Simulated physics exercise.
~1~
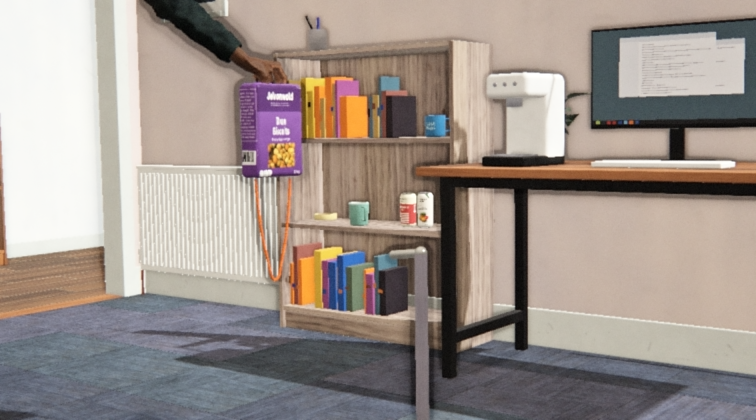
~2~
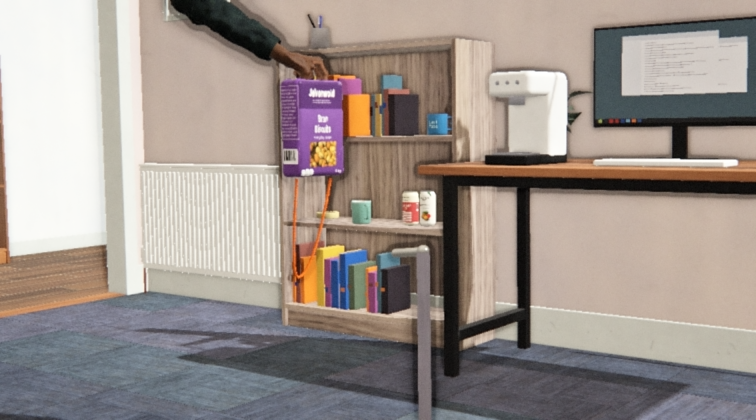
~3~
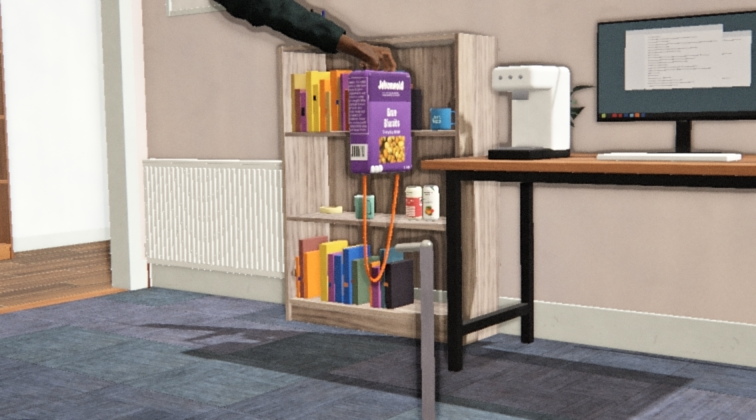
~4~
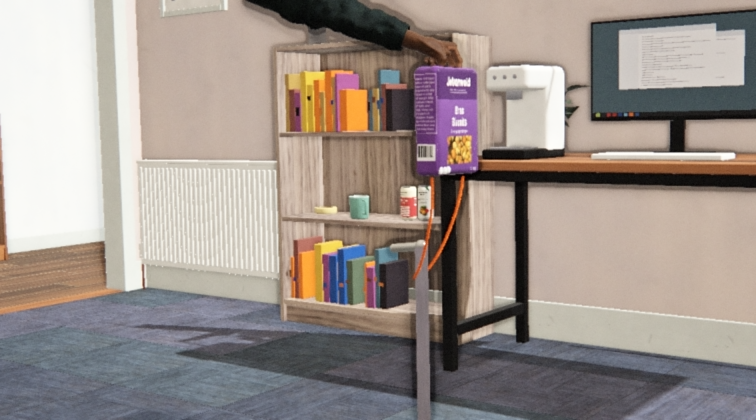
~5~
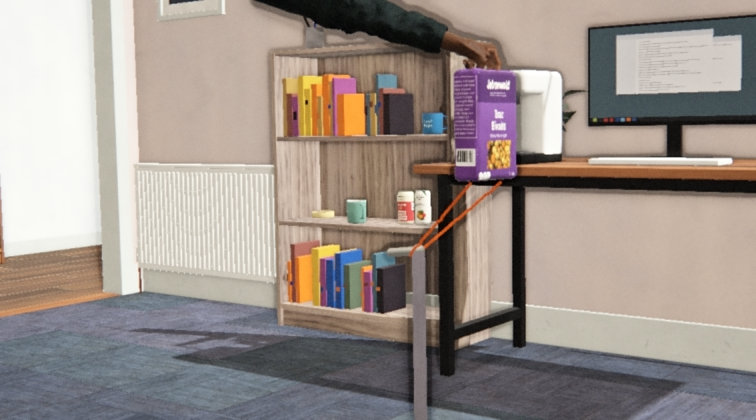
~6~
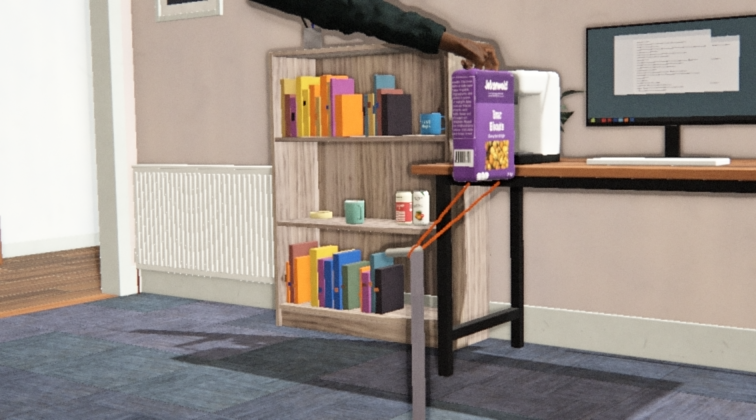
In an office, a hand carries a purple bag rightward until its loop snags on a post.
